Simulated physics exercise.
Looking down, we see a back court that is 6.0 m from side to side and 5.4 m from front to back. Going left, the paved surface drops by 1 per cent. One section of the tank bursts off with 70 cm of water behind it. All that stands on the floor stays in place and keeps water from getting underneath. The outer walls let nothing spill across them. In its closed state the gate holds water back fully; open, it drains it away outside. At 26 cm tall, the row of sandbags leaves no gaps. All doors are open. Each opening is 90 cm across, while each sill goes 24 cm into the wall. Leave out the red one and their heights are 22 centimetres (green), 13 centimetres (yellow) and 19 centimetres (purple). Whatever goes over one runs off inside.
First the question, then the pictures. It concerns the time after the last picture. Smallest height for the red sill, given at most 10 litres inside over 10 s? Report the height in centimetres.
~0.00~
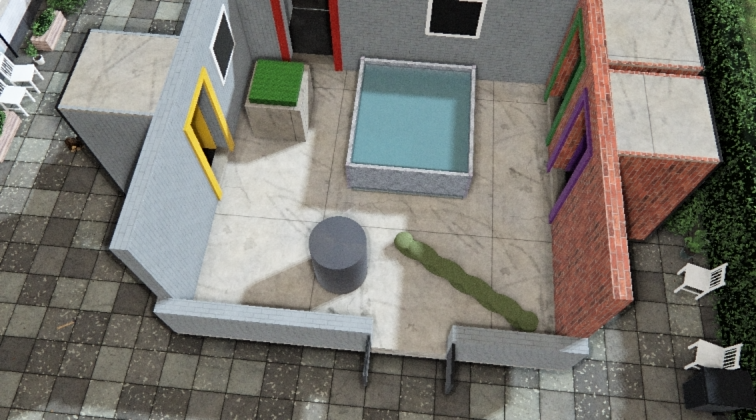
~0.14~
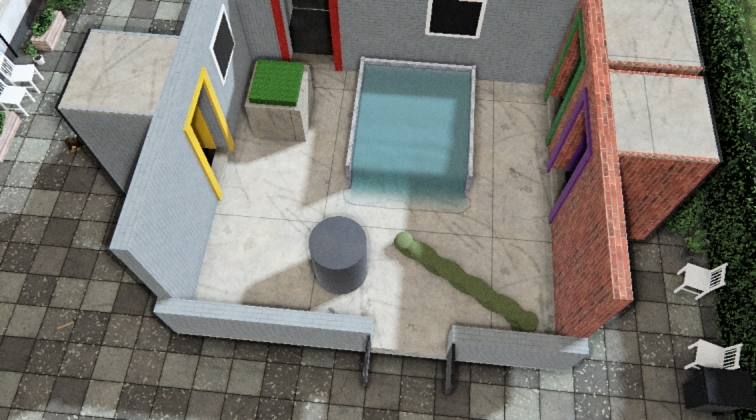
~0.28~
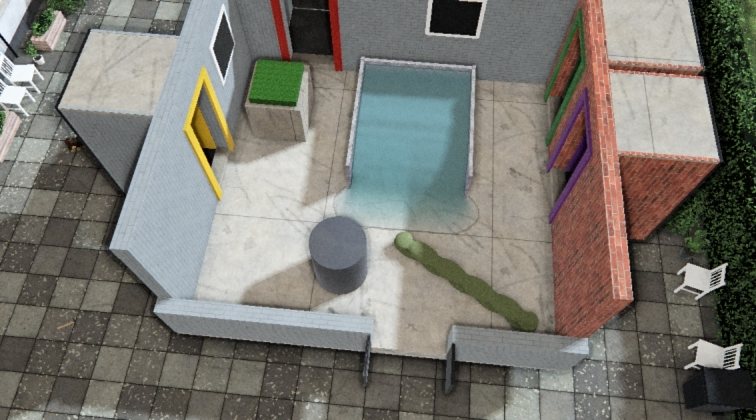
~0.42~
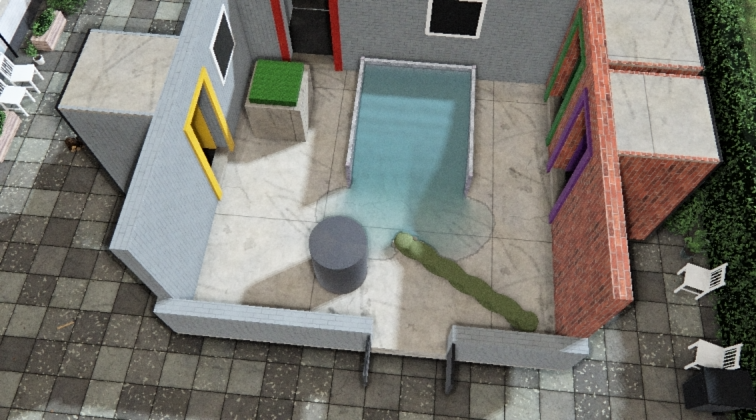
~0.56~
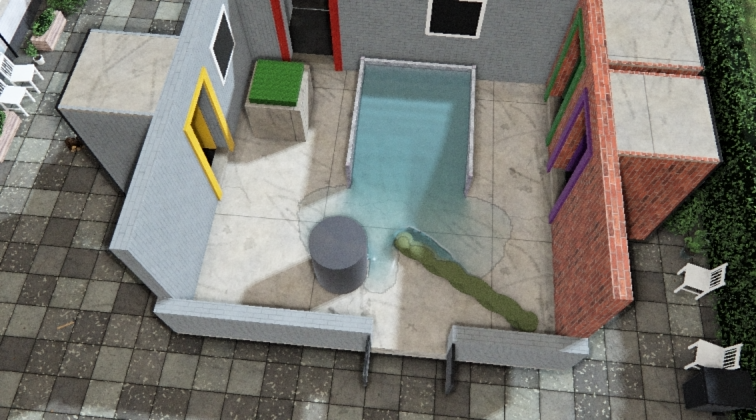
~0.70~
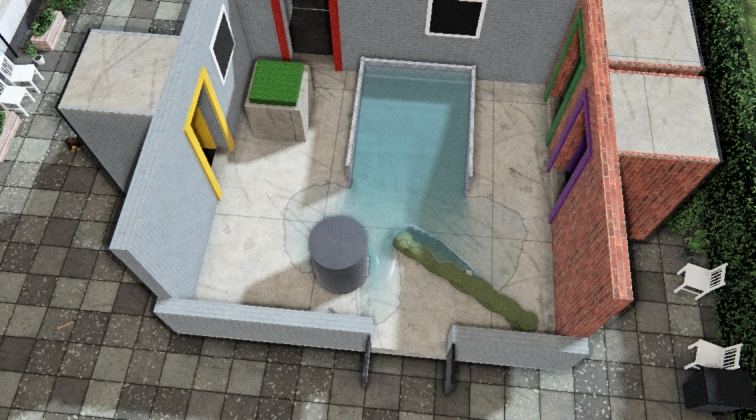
About 12 cm.
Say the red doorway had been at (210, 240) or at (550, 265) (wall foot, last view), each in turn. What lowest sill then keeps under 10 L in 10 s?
In turn: About 20 cm, about 33 cm.
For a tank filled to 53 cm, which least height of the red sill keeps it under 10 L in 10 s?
Step height: Approx. 8.0 cm.
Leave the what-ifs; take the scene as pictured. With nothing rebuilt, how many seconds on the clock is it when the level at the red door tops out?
Around 8.0 s.
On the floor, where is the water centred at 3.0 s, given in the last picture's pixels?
The balance point sits at roughly (404, 223).
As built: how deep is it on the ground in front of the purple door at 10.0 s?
It works out to about 7.0 centimetres deep.
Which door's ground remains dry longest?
That would be the red door.
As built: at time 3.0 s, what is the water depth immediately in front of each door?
In cm: Green 2, yellow 16, purple 9, red 0.
After 1.4 s water covers 40 % of the floor, deepest (50 cm) near (362, 249); it has not reached the red door.
After 3.0 s water covers 75 % of the floor, deepest (38 cm) near (553, 338); it has not reached the red door.
After 10.0 s water covers 95 % of the floor, deepest (18 cm) near (191, 315); 15 cm at the red door, 3 litres in over its 14 cm sill.
At the red door as built, the water arrived by 4.3 s and peaked near 15 cm at 7.8 s.
Run again over the same 10 s with other heights there, 21 litres in over 10 cm, 3 litres over 14 cm. The limit of 10 litres is kept from about 12 cm up.
